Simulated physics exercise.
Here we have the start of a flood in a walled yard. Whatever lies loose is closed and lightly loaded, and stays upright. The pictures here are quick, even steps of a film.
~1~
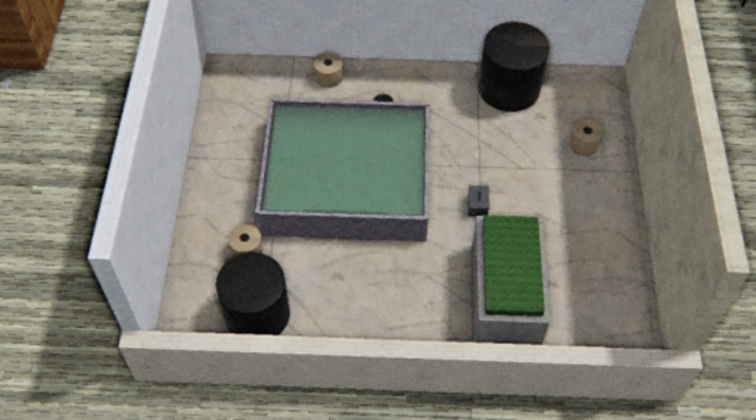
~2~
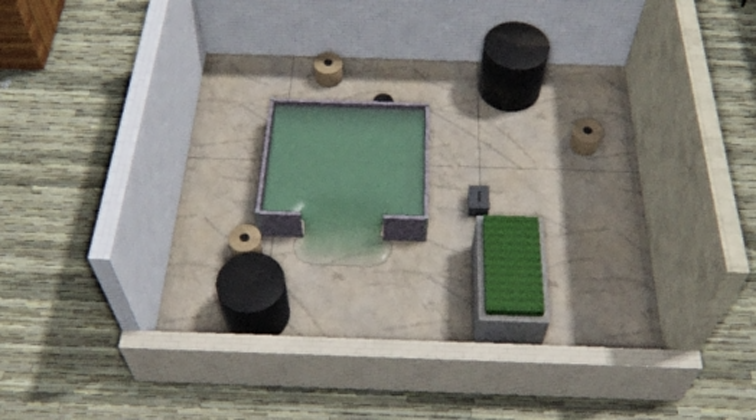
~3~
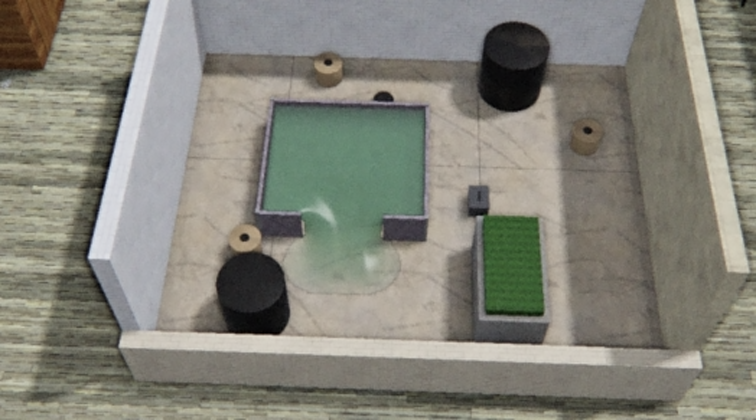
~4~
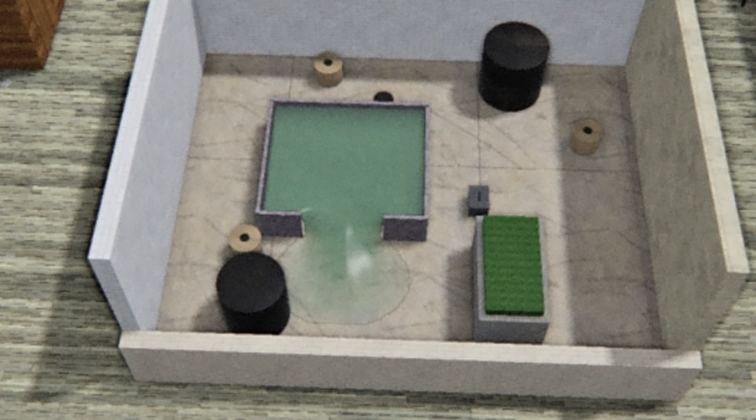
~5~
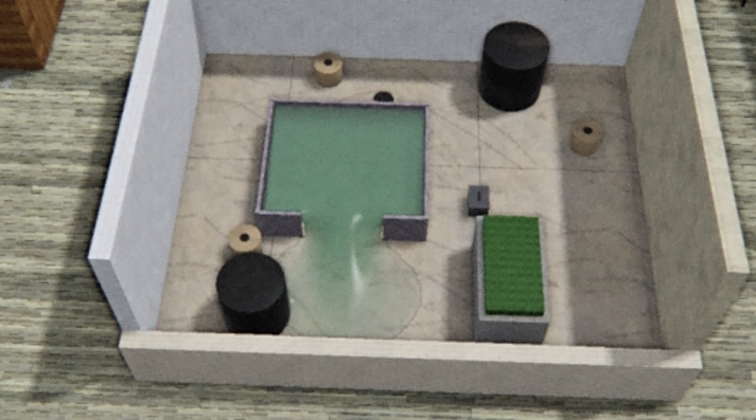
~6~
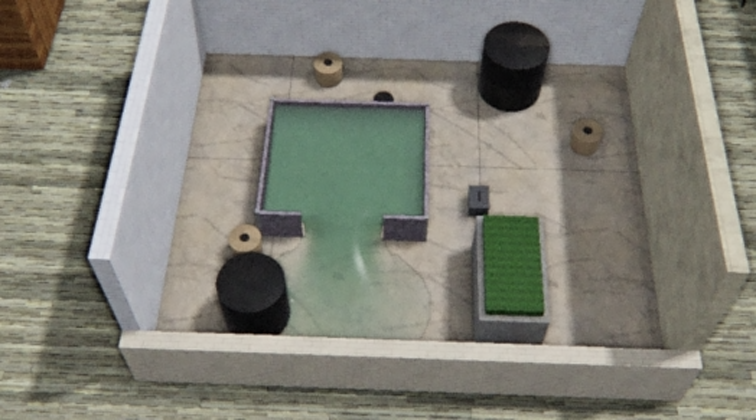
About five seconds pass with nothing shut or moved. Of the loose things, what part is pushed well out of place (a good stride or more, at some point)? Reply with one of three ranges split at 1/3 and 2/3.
Under 1/3.
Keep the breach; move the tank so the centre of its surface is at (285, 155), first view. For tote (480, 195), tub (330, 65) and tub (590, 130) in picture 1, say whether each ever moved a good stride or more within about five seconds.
The first: Did not travel far; the second: Did not travel far; the third: Did not travel far.
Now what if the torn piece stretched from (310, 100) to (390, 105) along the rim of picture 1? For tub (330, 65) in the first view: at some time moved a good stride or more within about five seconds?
Recorded result: Full stretch covered.
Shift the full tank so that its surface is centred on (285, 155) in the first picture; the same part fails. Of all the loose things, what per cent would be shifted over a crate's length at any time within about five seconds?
My guess is about 20 percent of them.
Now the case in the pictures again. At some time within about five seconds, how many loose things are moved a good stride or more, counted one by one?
I count 1.
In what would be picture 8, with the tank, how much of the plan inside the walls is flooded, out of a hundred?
25 %.
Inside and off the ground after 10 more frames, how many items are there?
The total is 0.
A moment on, 0 of 5 are well off their spots; 0 afloat.
Next, 0 of 5 are well off their spots; 0 afloat.
Later, 0 of 5 are well off their spots; 0 afloat.
In the end, 1 of 5 are well off their spots, and 1 have been at some point; 0 afloat.
